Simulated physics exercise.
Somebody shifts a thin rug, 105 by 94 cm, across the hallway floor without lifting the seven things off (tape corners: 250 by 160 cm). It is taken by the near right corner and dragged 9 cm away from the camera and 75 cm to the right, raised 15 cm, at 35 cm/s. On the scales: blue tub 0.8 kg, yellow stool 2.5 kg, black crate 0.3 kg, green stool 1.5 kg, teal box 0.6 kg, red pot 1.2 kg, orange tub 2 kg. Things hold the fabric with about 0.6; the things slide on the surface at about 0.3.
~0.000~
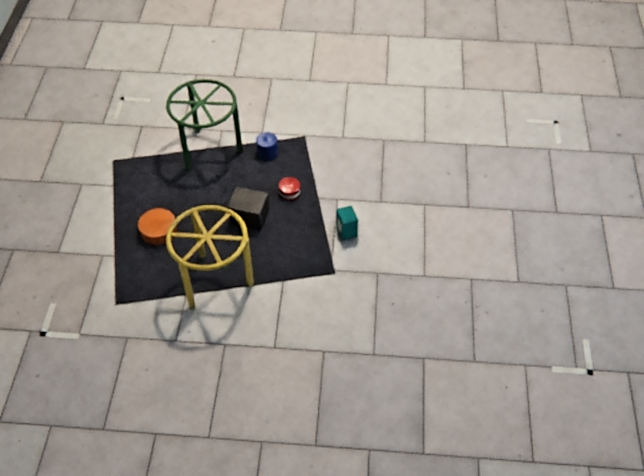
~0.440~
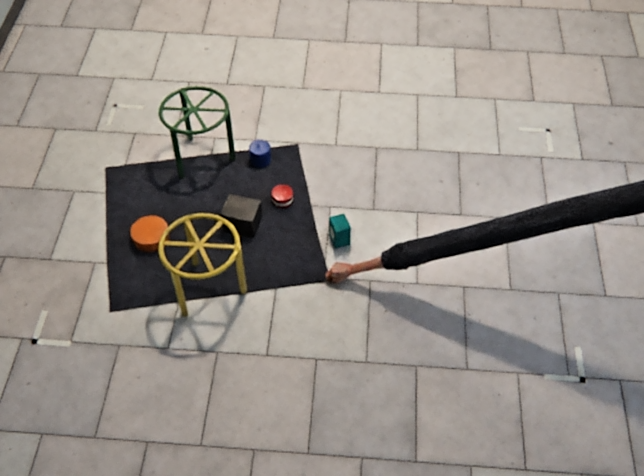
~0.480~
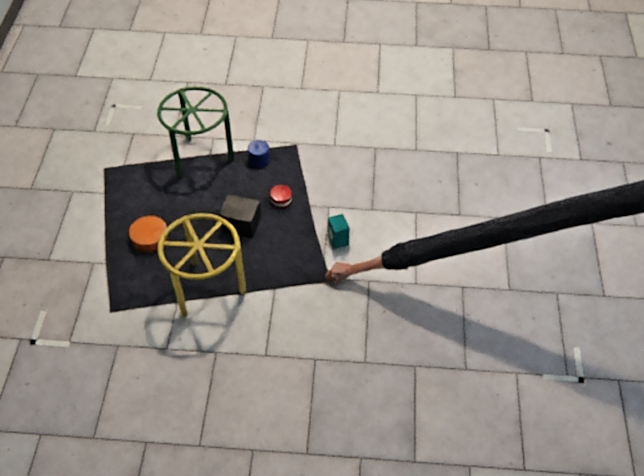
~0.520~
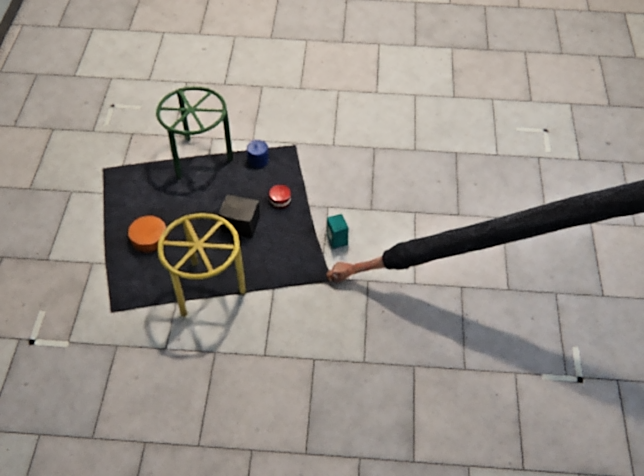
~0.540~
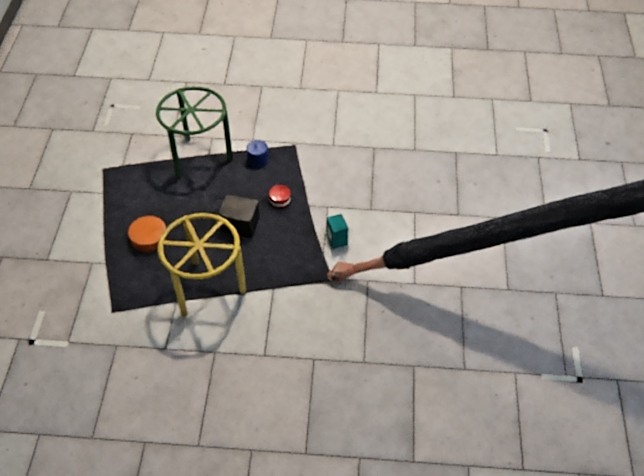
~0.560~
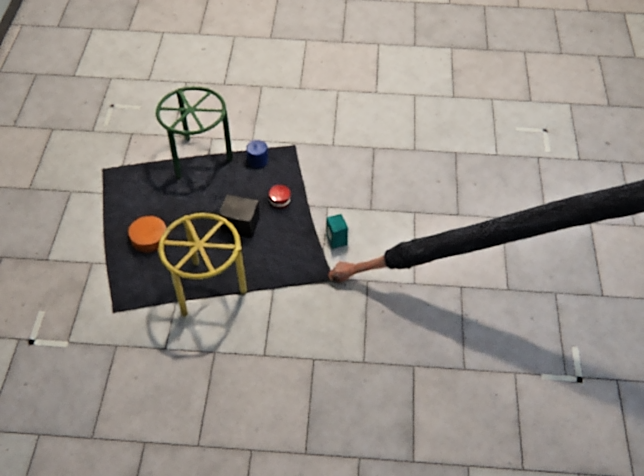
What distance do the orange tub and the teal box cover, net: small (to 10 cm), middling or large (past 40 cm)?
Result: Orange tub travels a long way, teal box travels a long way.
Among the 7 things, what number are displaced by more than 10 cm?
I count 7.
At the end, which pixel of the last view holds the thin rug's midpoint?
Near (338, 246).
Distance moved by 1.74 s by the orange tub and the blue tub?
Orange tub 45 cm, blue tub 25 cm.
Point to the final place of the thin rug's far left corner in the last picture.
Around (203, 235).
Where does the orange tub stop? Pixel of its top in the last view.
At about (298, 274).
By 1.2 s, middle of the thin rug at (236, 231); orange tub 20 cm off its start, teal box 11 cm off its start, yellow stool 16 cm off its start.
By 1.7 s, middle of the thin rug at (272, 241); orange tub 43 cm off its start, teal box 28 cm off its start, black crate 35 cm off its start.
By 2.3 s, middle of the thin rug at (310, 250); orange tub 66 cm off its start at (269, 268), teal box 46 cm off its start at (431, 218), black crate 55 cm off its start at (347, 229).
By 2.9 s, middle of the thin rug at (338, 245); orange tub 80 cm off its start, teal box 57 cm off its start, black crate 68 cm off its start.
By 3.5 s, middle of the thin rug at (338, 246); orange tub 80 cm off its start at (298, 274), teal box 57 cm off its start at (454, 217), black crate 68 cm off its start at (374, 227), red pot 61 cm off its start at (397, 210).
